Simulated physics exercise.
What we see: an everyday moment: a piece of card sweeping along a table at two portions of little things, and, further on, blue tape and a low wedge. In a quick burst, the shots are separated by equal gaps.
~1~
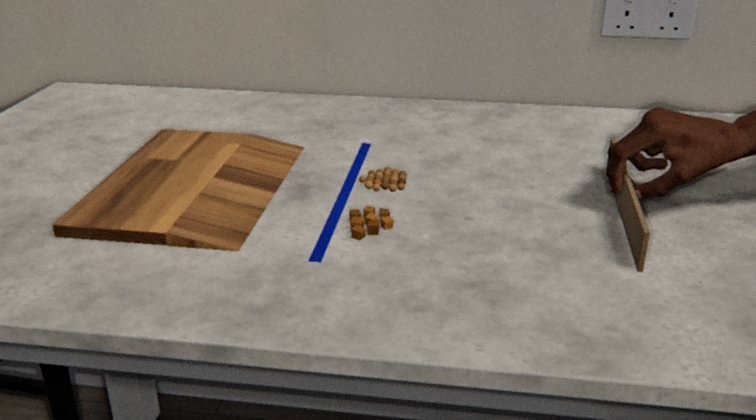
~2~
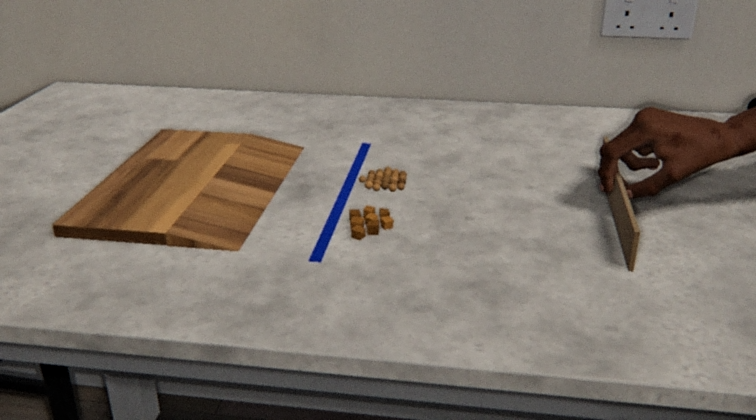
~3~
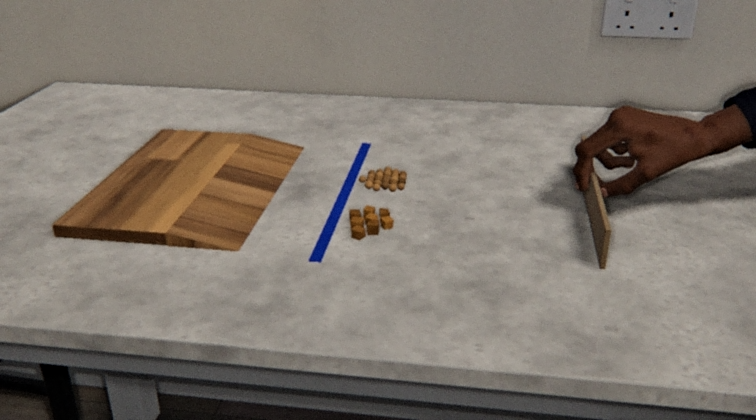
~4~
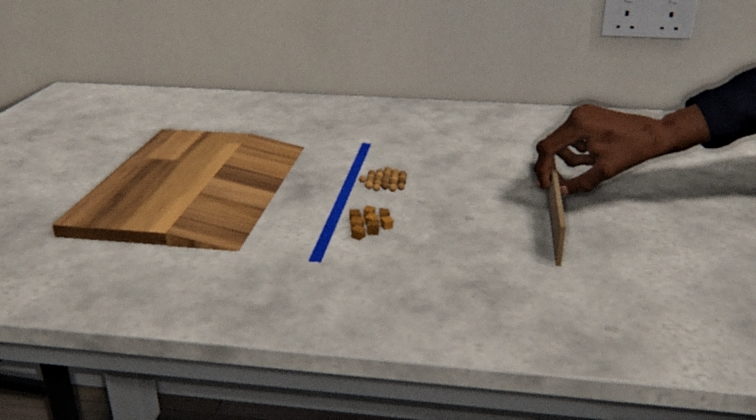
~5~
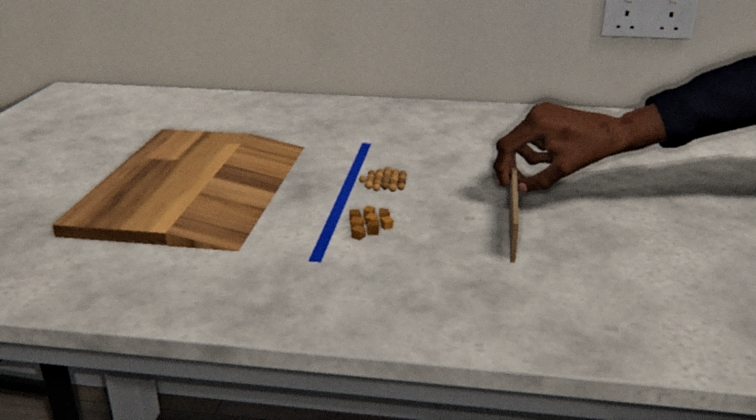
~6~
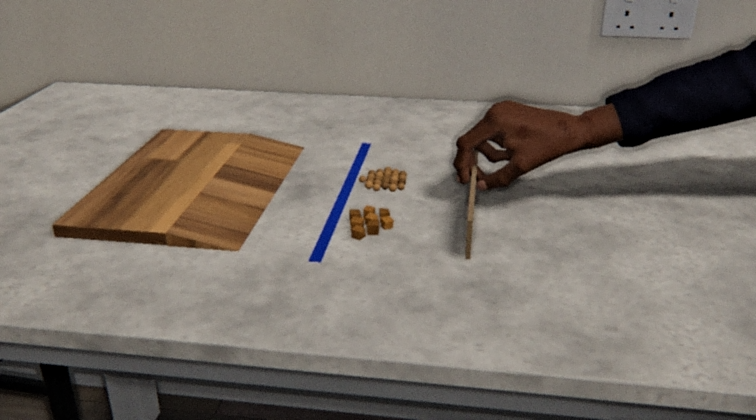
A thin card held upright by a hand slides left across a table toward small beads and cubes near blue tape.
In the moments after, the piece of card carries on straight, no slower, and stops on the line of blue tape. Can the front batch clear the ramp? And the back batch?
The front batch will fail to get any pieces up. The back batch will succeed in part at least.
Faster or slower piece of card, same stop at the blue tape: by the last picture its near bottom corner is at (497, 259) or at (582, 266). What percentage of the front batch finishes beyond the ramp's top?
Try one: 0 %. Try two: 0 %.
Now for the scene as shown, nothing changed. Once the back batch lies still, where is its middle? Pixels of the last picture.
Centre at rest, last frame: Approx. (118, 154) px.
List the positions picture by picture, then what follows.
In the first frame, piece of card (641, 242), at rest; blue tape (365, 148); top of the ramp (172, 225); front batch (371, 220), a few croutons; back batch (387, 178), a few round wooden beads.
In the second frame, piece of card (632, 242); back batch (387, 178).
In the third frame, piece of card (604, 240); front batch (371, 220).
In the fourth frame, piece of card (560, 237); back batch (387, 178).
In the fifth frame, piece of card (514, 234); front batch (371, 220).
In the sixth frame, piece of card (470, 230); blue tape (365, 148); top of the ramp (172, 225); front batch (371, 220); back batch (387, 178).
Then, 0.12 s later than the last frame, piece of card still moving, near (393, 165); front batch every one short of the ramp; back batch every one short of the ramp.
Then, 0.26 s later than the last frame, piece of card stopped at the blue tape; front batch every one short of the ramp; back batch every one short of the ramp.
Then, 0.54 s later than the last frame, piece of card stopped at the blue tape; front batch about a tenth on the ramp, the larger part short of the ramp; back batch roughly two thirds past the top, roughly a quarter on the ramp.
When it is over, piece of card stopped at the blue tape; front batch not one past the top, about a tenth on the ramp, the larger part short of the ramp; back batch almost all past the top, about a tenth short of the ramp.
